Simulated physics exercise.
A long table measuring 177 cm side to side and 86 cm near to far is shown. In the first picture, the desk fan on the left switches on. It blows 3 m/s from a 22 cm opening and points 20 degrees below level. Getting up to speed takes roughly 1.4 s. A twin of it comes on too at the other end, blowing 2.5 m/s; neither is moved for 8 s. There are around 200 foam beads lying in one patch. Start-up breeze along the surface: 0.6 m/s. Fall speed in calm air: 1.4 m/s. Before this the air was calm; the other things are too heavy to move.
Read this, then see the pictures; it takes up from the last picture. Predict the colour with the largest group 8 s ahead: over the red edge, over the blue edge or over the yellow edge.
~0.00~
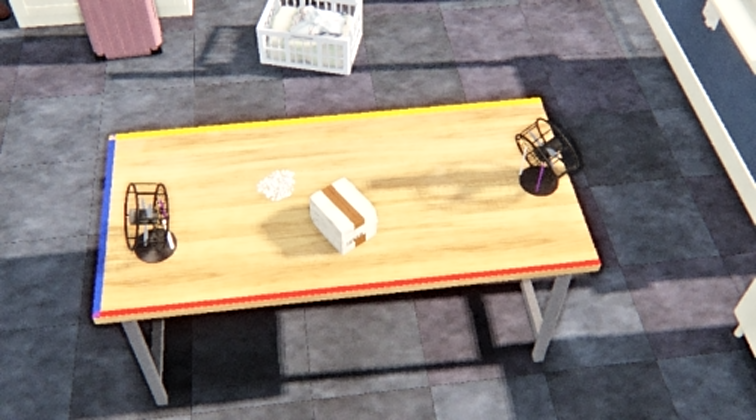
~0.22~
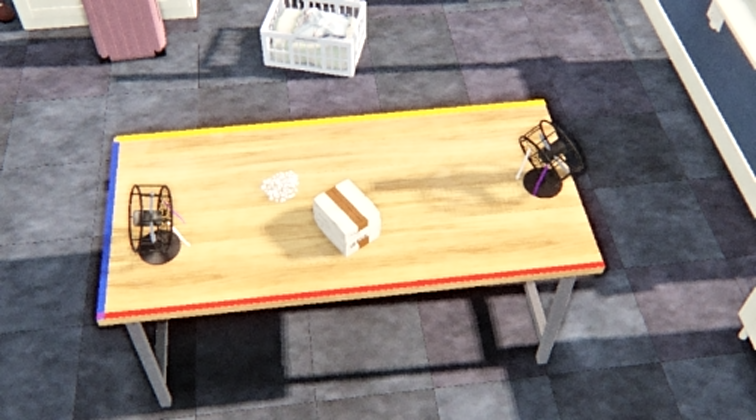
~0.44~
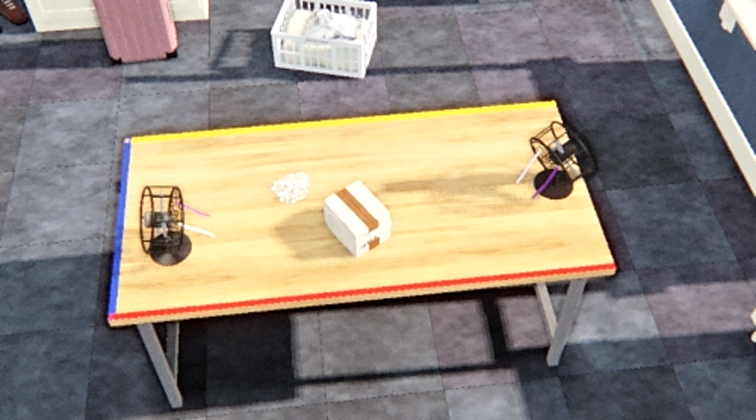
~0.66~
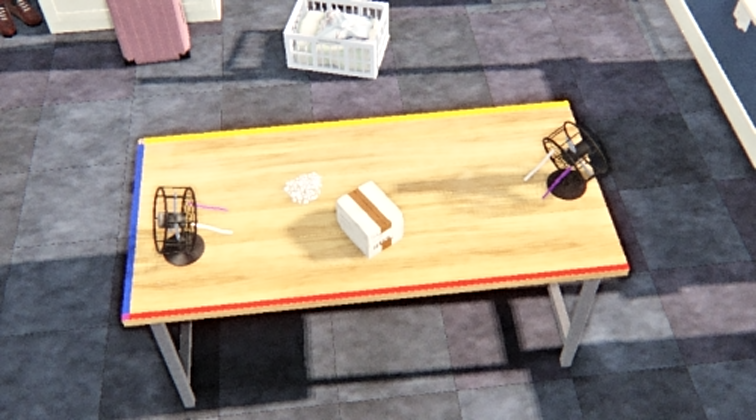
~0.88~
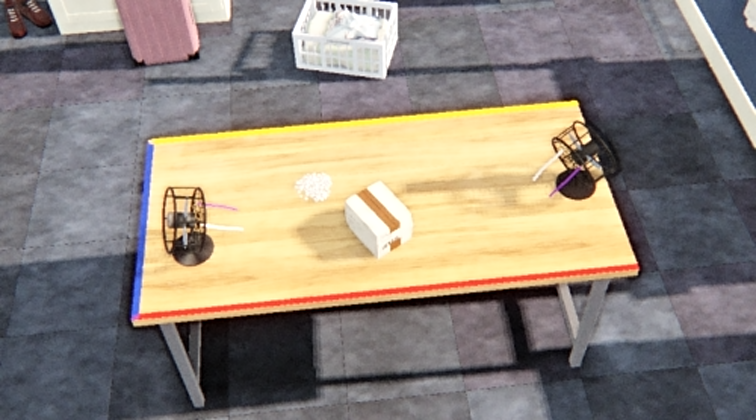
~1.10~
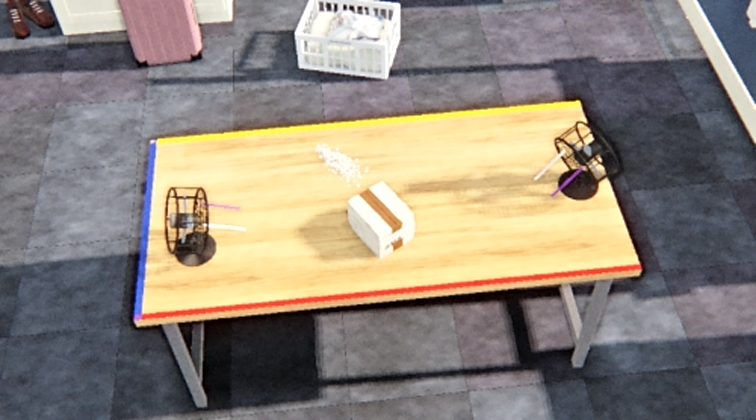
The yellow edge.
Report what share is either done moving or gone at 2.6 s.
100 %.
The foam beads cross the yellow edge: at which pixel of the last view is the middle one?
At roughly pixel (374, 120).
After 1.6 s, 0 % are still on the top, 0 % are over the blue edge, 0 % over the red edge and 100 % over the yellow edge.
After 2.6 s, 0 % are still on the top, 0 % are over the blue edge, 0 % over the red edge and 100 % over the yellow edge.
After 4.4 s, 0 % are still on the top, 0 % are over the blue edge, 0 % over the red edge and 100 % over the yellow edge.
After 8.0 s, at the end, 0 % are over the blue edge, 0 % over the red edge and 100 % over the yellow edge.
